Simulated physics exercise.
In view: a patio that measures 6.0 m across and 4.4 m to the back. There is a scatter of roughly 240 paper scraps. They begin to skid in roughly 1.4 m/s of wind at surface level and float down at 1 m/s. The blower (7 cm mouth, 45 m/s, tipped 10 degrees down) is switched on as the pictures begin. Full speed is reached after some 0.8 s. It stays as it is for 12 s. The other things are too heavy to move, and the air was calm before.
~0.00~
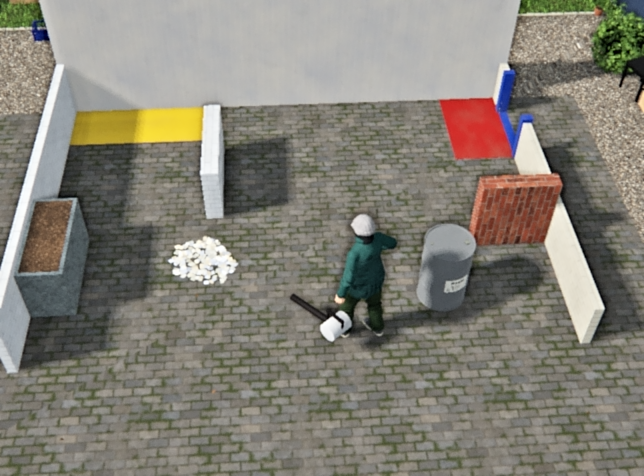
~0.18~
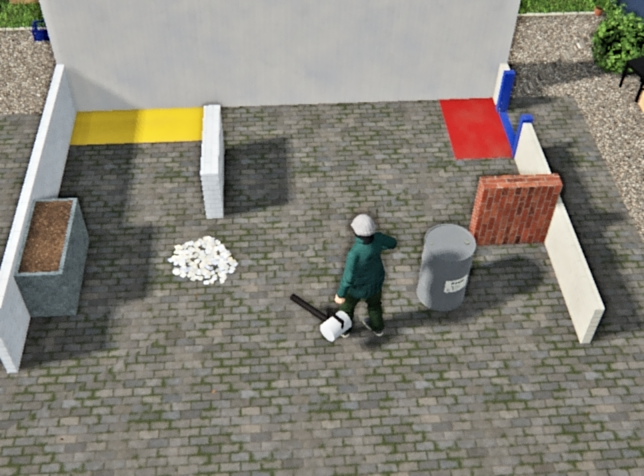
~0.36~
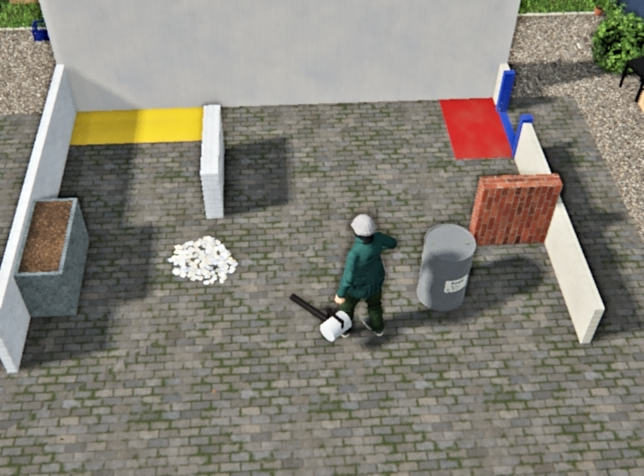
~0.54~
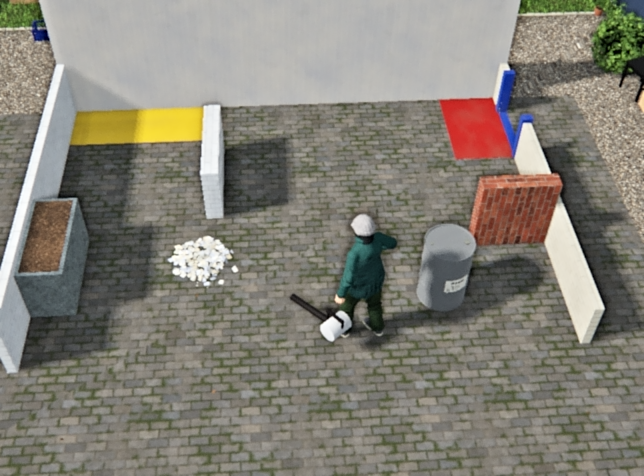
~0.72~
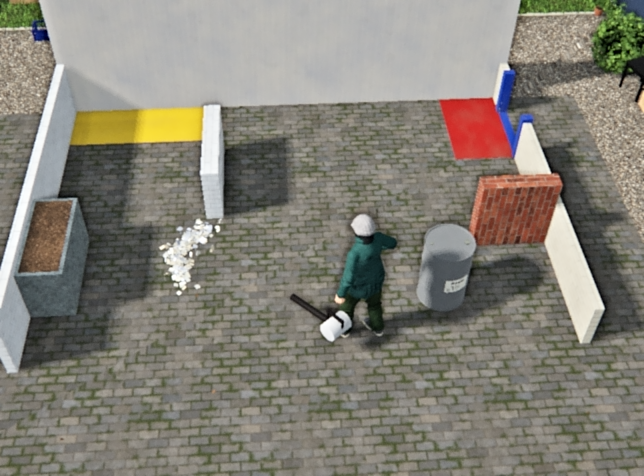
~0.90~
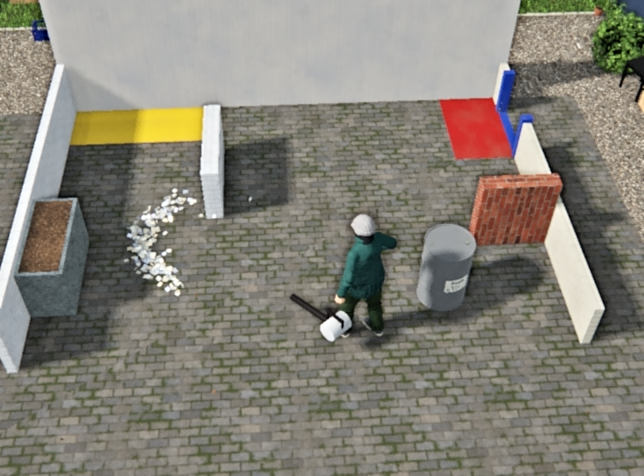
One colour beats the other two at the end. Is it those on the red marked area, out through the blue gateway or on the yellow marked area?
The yellow one.
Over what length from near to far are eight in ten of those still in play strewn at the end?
About 2.8 m.
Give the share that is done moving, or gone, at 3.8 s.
About 25 %.
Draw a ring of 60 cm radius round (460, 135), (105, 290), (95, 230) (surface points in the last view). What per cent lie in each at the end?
In turn about 0 %, 15 %, 30 %.
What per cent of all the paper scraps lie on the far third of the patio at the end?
Near 50 %.
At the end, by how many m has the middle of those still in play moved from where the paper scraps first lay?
About 2.6 m.
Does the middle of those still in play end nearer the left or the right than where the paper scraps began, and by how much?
To the left, by about 1.8 m.
After 2.4 s, 0 % are on the red marked area, 19 % on the yellow marked area and 0 % out through the blue gateway; the middle of those still in play is near (61, 211); 11 % have settled or left.
After 3.8 s, 0 % are on the red marked area, 23 % on the yellow marked area and 0 % out through the blue gateway; the middle of those still in play is near (63, 207); 23 % have settled or left.
After 6.6 s, 0 % are on the red marked area, 32 % on the yellow marked area and 0 % out through the blue gateway; the middle of those still in play is near (60, 203); 35 % have settled or left.
After 12.0 s, at the end, 0 % are on the red marked area, 32 % on the yellow marked area and 0 % out through the blue gateway; the middle of those still in play is near (66, 161).
